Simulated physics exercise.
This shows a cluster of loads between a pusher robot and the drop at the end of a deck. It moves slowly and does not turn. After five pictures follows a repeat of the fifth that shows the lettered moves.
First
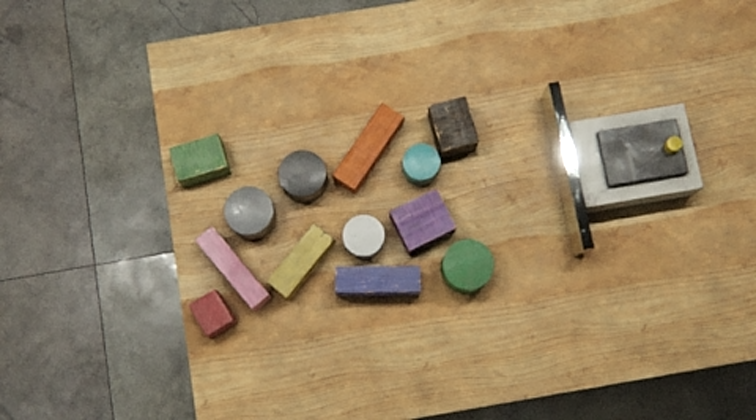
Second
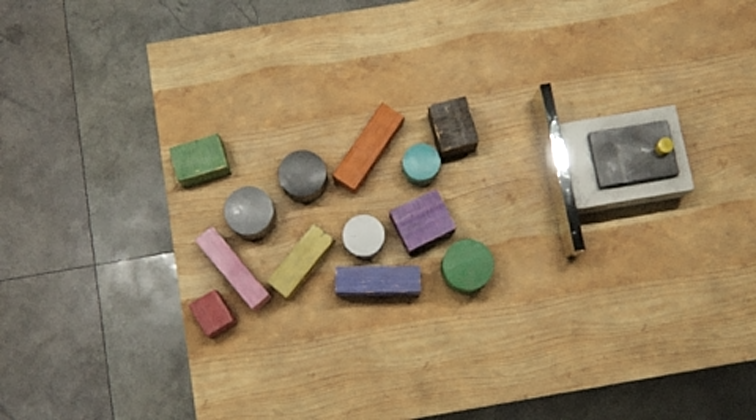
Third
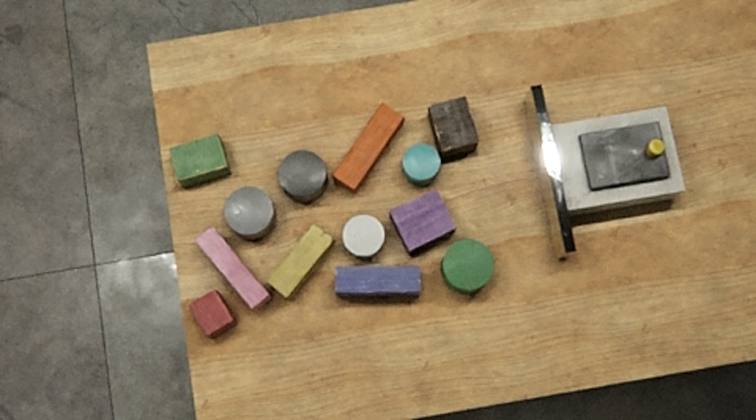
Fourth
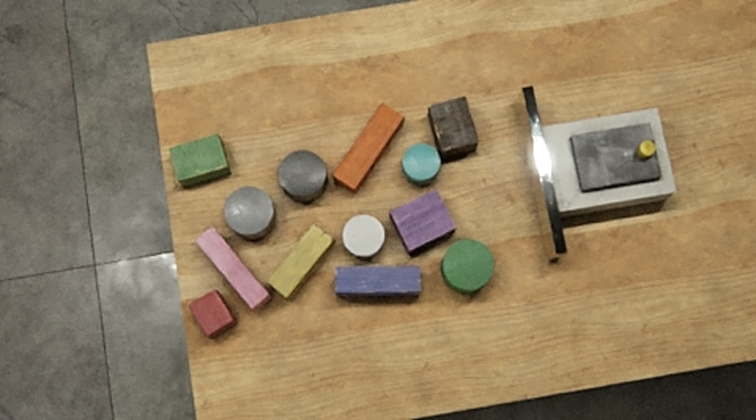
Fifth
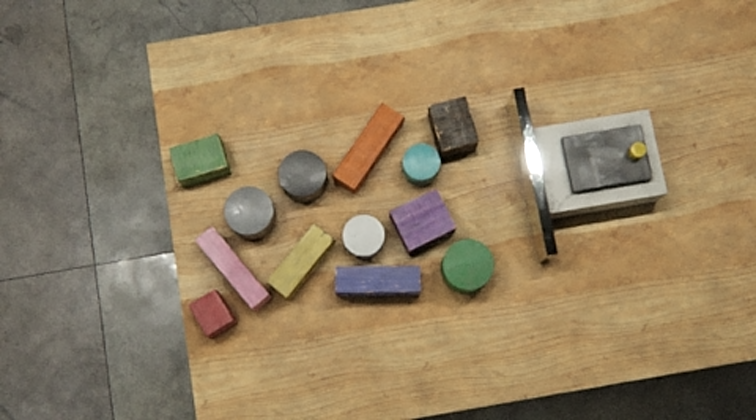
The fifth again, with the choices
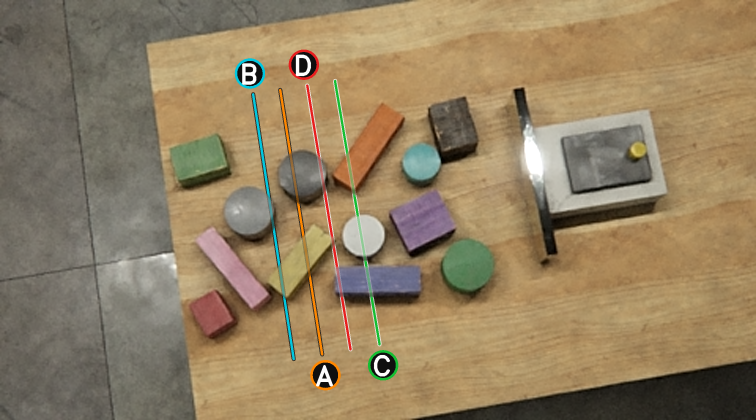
In the video, a small wheel-less-looking machine with a wide upright front plate moves slowly left across a wooden surface toward a cluster of colored blocks and round pieces, which stay still and untouched.
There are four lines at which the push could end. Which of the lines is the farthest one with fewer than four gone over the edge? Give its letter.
B is the last line within the limit.
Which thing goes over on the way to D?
The red crate goes over.
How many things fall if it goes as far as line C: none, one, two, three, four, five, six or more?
By then, none.
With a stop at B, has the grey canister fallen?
Yes.
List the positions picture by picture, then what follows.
In the first frame, orange stick (369, 149); black canister (304, 177); pink bar (234, 269).
In the second frame, robot (627, 155); purple crate (423, 222).
In the third frame, robot (618, 156); white canister (364, 237).
In the fourth frame, robot (609, 158); grey canister (251, 214).
In the fifth frame, robot (601, 159); turquoise canister (421, 165); green crate (200, 161); black crate (453, 128).
On the marked copy, A at (301, 219); B at (273, 224); C at (357, 210); D at (328, 214).
Taking B. A third of the way, robot (508, 175); blue bar (357, 284); green canister (424, 273).
Two thirds of the way, robot (413, 191); red crate (185, 320); pink bar (209, 281).
When it is over, robot (340, 203); pink bar over the edge; red crate over the edge; three fallen.
As for the rest, A is within the limit but short; C is within the limit but short; D is within the limit but short.
